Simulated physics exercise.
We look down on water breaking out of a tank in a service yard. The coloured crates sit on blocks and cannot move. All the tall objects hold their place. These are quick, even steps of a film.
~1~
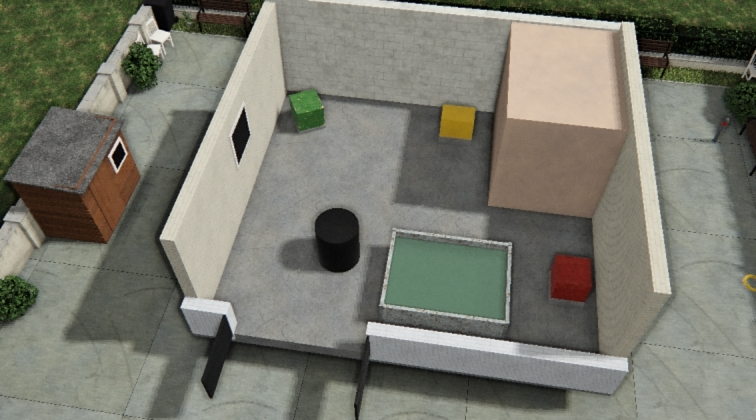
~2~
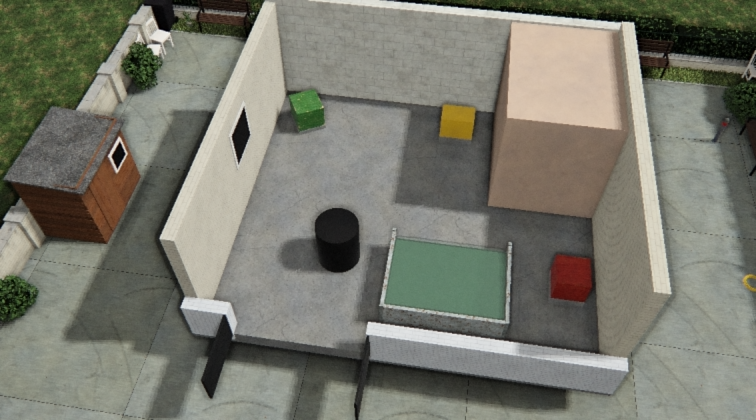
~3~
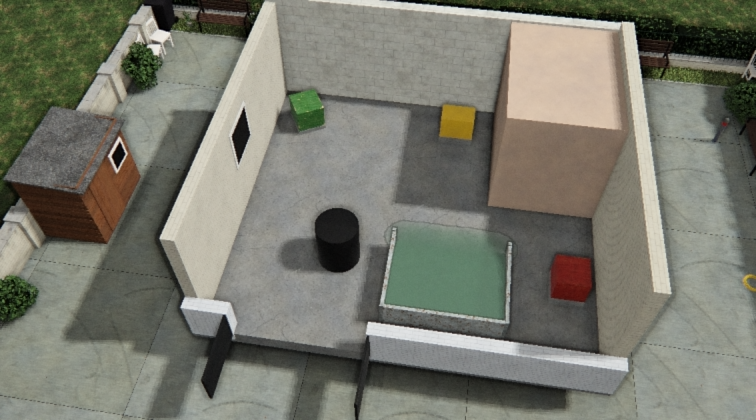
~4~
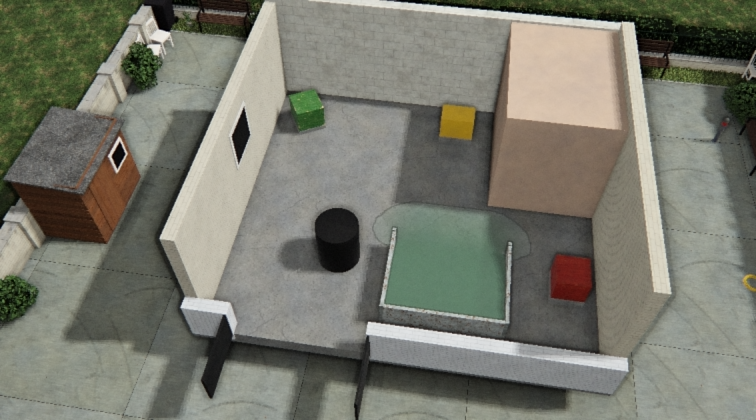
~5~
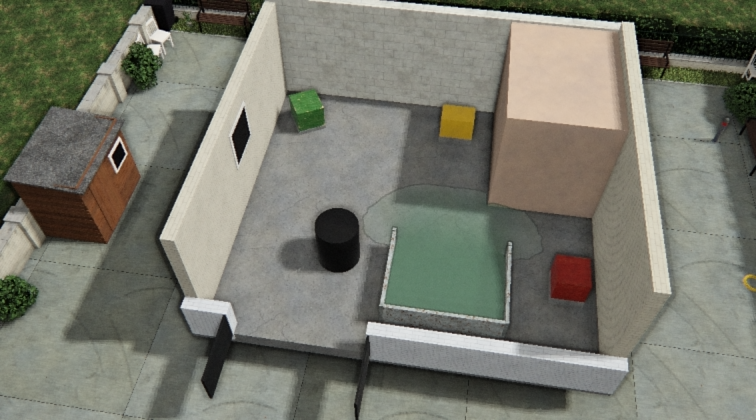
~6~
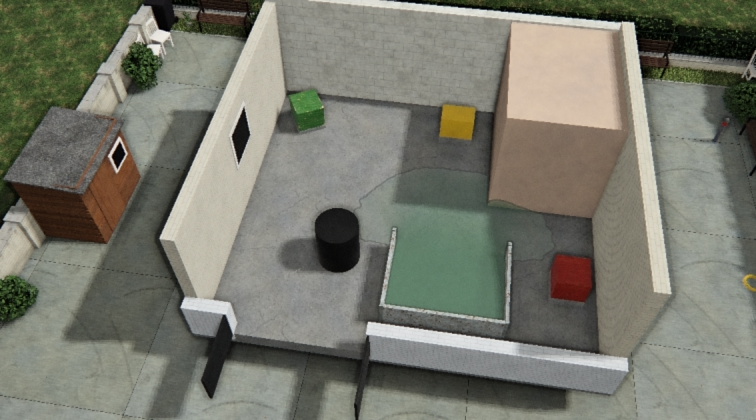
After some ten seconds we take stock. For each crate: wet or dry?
The red crate escapes dry; the green crate is wetted; the yellow crate is wetted.
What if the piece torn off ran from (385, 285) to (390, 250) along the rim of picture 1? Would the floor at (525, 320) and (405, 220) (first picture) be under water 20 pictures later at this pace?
As listed: Dry, under water.
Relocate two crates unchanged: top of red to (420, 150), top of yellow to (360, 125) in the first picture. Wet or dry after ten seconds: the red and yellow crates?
Then: The red crate is topped; the yellow crate is spared.
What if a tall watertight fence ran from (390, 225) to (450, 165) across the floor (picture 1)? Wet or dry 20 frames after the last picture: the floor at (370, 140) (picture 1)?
Verdict: Flooded.
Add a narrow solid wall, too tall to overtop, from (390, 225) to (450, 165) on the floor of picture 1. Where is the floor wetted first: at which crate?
It is the yellow one.
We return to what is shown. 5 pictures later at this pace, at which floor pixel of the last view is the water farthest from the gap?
Roughly at (432, 110).
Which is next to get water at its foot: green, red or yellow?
That is the one in yellow.
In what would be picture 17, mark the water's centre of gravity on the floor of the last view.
At about (453, 210).
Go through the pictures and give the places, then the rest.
The first frame shows the tank at (448, 276) is whole and still.
In the second frame, water pours out on the tank's far side and has run to a hidden place.
In the third frame, the front is at (390, 232), out from the gap on the tank's far side.
In the fourth frame, water pours out on the tank's far side and has run to (387, 215).
In the fifth frame, the front is at (519, 211), out from the gap on the tank's far side.
In the sixth frame, water pours out on the tank's far side and has run to (423, 170).
A moment on, water covers 35 % of the floor; the red crate not reached, the green crate not reached, the yellow crate water round its plinth.
Next, water covers 45 % of the floor; the red crate water round its plinth, the green crate not reached, the yellow crate water round its plinth.
Then, water covers 55 % of the floor; the red crate water round its plinth, the green crate water round its plinth, the yellow crate water round its plinth.
Later, water covers 80 % of the floor; the red crate water round its plinth, the green crate water round its plinth, the yellow crate water round its plinth.
In the end, water covers 100 % of the floor; the red crate stayed above the water, the green crate was topped, the yellow crate was topped.
